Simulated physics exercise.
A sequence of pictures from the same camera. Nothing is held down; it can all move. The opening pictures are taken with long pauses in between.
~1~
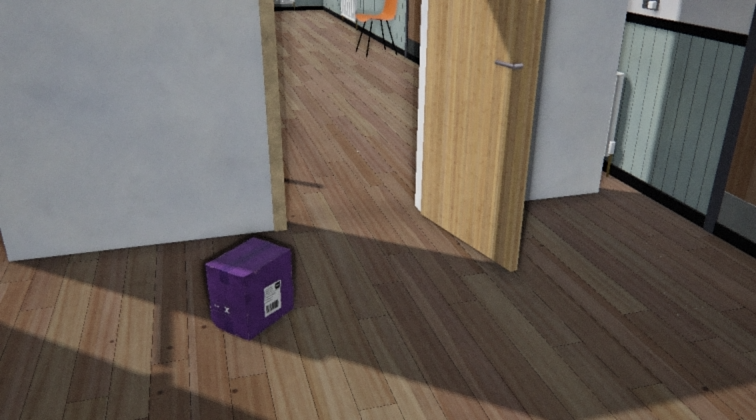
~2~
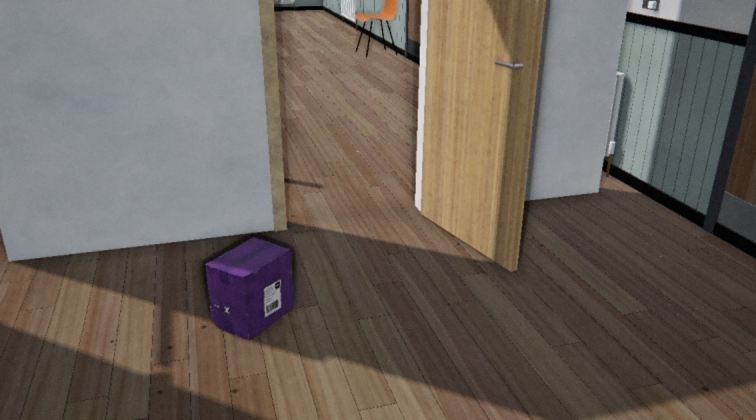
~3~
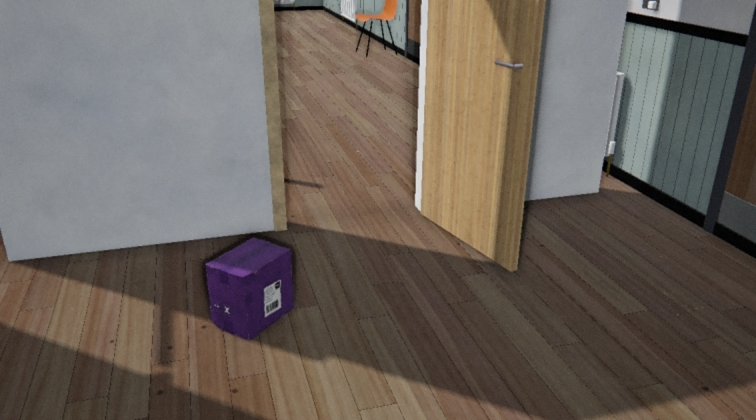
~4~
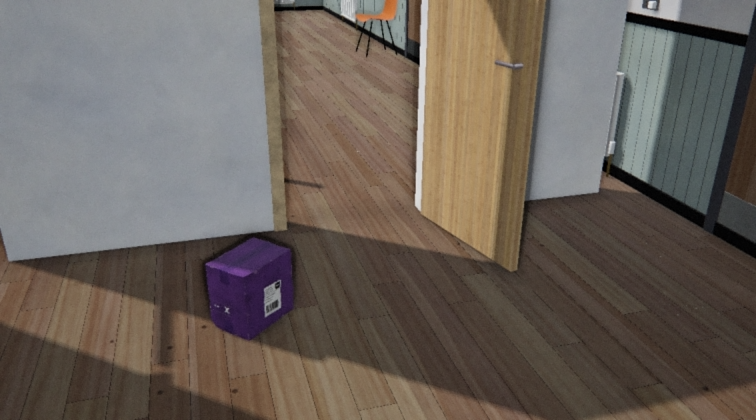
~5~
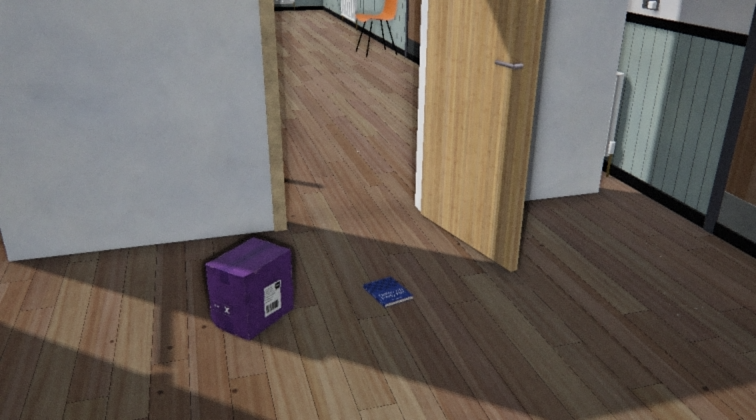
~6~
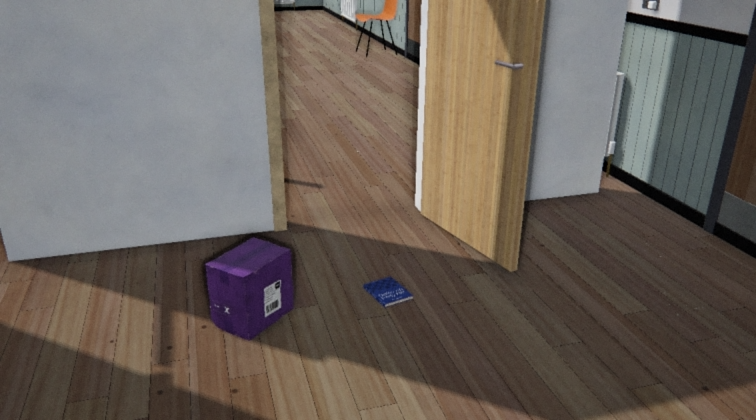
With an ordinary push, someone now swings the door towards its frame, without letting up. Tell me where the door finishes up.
Seems the door lines up with the frame at the end.
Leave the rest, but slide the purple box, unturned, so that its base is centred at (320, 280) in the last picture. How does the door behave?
After that it finishes its swing.
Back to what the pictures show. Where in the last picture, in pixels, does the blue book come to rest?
The object ends up somewhere near (382, 293).
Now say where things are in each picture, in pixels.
In the first picture, door wide open and still; purple box (251, 287).
In the second picture, door wide open and still; purple box (251, 287).
In the third picture, door wide open and still; purple box (251, 287).
In the fourth picture, door wide open and still; purple box (251, 287).
In the fifth picture, door wide open and still; purple box (251, 287).
In the sixth picture, door wide open and still; blue book (388, 292); purple box (251, 287).
Then, 0.70 s on from there, door 80° open.
Then, 1.20 s on from there, door 50° open; blue book shifted a little near (382, 293).
Then, 1.70 s on from there, door 19° open; blue book shifted a little near (382, 293).
In the end, door 0° open; both unmoved. At the end, from the last picture's camera, blue book near (382, 293).
